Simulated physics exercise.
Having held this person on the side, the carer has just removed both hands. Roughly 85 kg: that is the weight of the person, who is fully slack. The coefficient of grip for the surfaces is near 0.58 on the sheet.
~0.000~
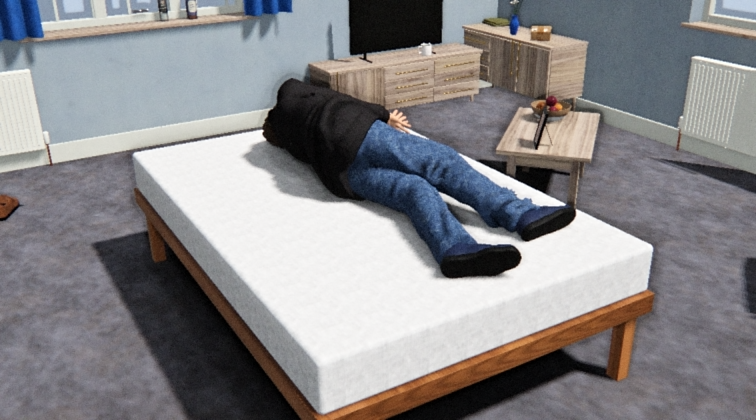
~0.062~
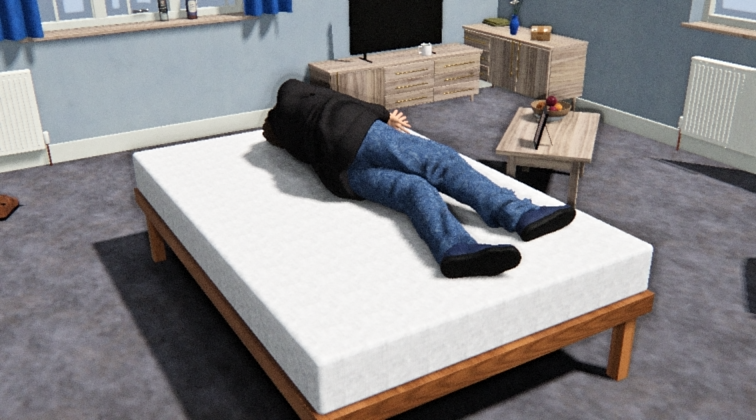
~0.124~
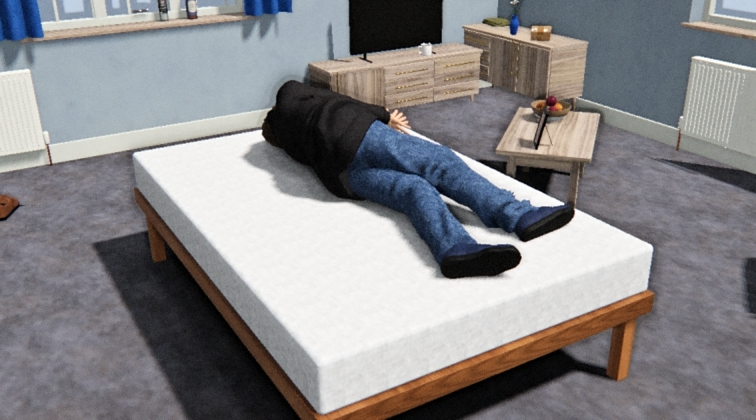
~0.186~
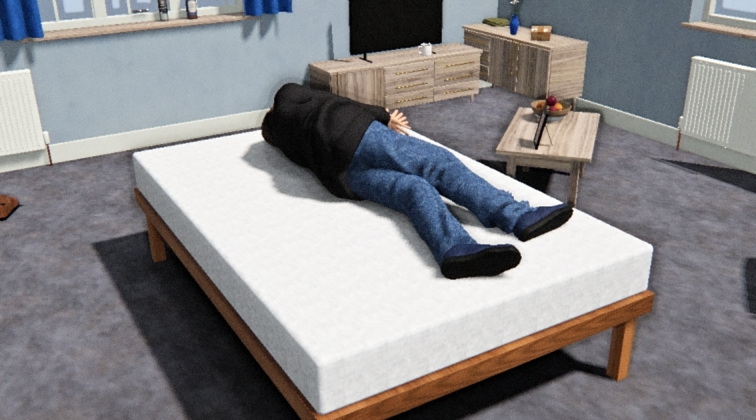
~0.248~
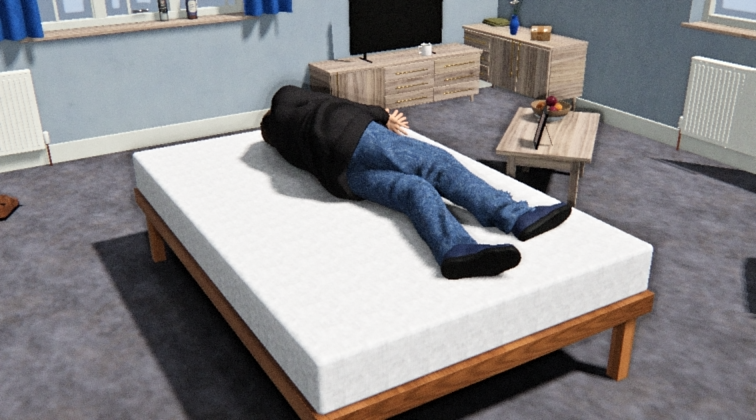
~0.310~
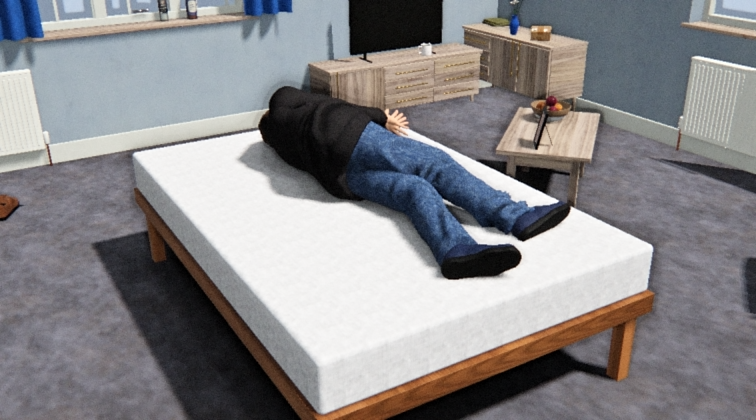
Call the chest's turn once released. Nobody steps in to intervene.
The chest turns to the back.
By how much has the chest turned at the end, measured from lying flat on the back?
Around 40 degrees from flat on the back.
After 0.54 s the chest is turned 60° from lying flat on the back, near (294, 133) in the last picture's view.
After 0.94 s the chest is turned 55° from lying flat on the back, near (291, 135) in the last picture's view.
After 1.54 s the chest is turned 50° from lying flat on the back, near (285, 138) in the last picture's view.
Final state at 3.7 s, chest sinks back.
